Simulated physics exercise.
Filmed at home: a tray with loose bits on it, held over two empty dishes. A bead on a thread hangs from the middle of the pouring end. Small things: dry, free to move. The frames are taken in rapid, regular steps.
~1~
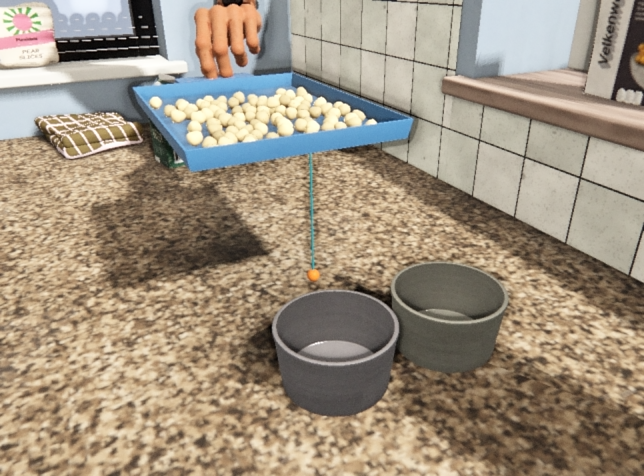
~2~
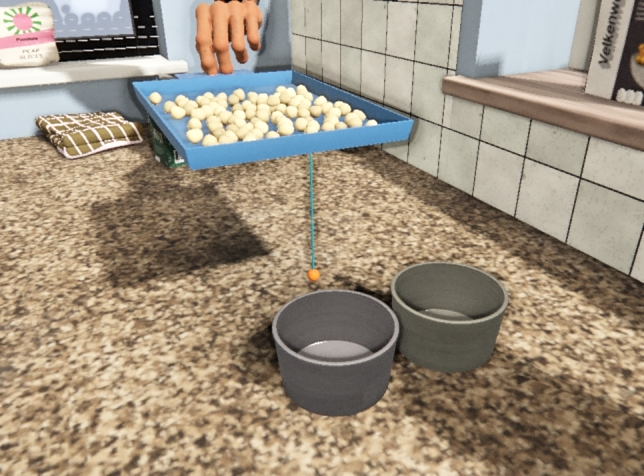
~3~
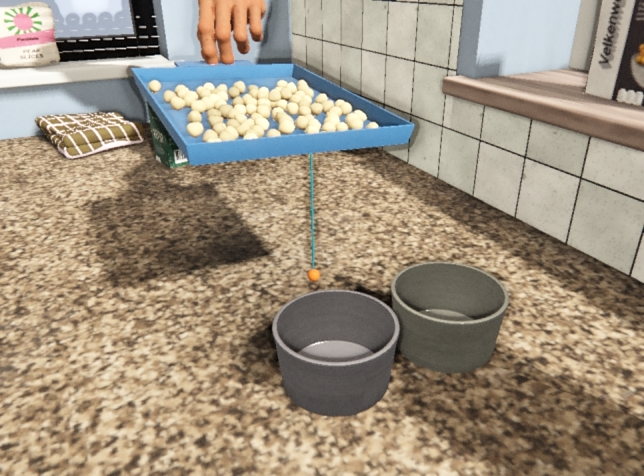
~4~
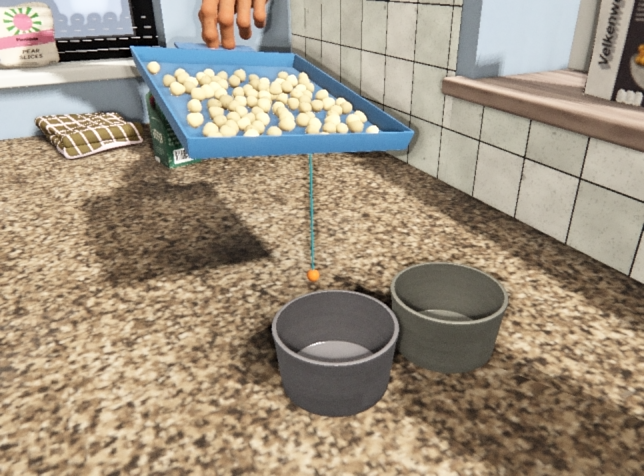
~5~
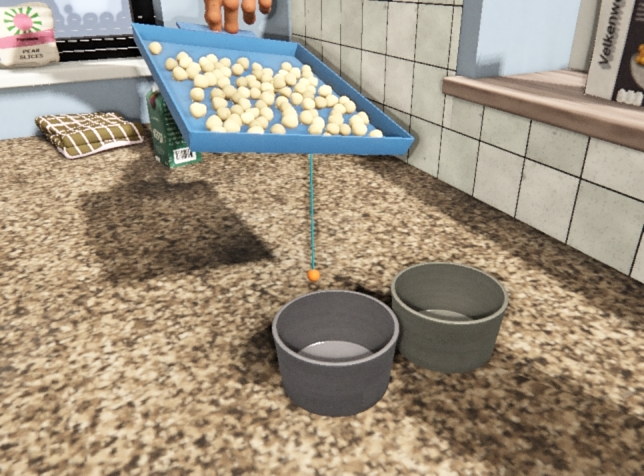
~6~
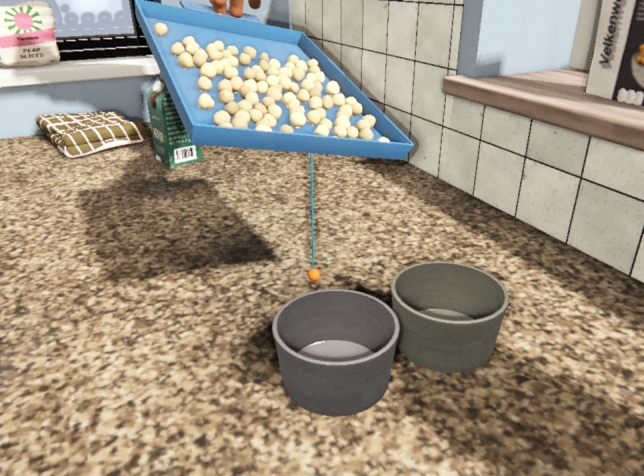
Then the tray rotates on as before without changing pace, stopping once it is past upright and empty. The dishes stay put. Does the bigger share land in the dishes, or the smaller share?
Compared with the spill, the catch will be smaller.
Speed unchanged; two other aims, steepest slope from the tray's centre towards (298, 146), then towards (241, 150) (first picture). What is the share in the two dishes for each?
60 % and 20 %.
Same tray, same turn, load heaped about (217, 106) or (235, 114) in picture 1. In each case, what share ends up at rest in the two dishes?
You'd get 20 % the first time and 30 % the second.
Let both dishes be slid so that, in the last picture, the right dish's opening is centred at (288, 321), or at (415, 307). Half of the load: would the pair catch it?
First place: Short of half; second place: Short of half.
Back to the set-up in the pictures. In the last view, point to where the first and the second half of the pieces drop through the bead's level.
Around (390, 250) and then (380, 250).
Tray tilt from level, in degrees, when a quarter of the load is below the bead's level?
About 110 degrees.
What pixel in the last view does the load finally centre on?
About (369, 301).
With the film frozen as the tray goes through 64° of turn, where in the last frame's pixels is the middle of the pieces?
The middle of the pieces shows up near (344, 104).
Shortly afterwards, tray tipped steeply; the whole lot on the tray.
Next, tray tipped past a quarter turn; the bulk on the tray; only a few in the right dish; a little outside both; a little in the air.
Some moments later, tray tipped past a quarter turn; a little in the left dish; a little in the right dish; all but a few outside both.
In the end, tray tipped past a quarter turn; a little in the left dish; a little in the right dish; all but a few outside both.
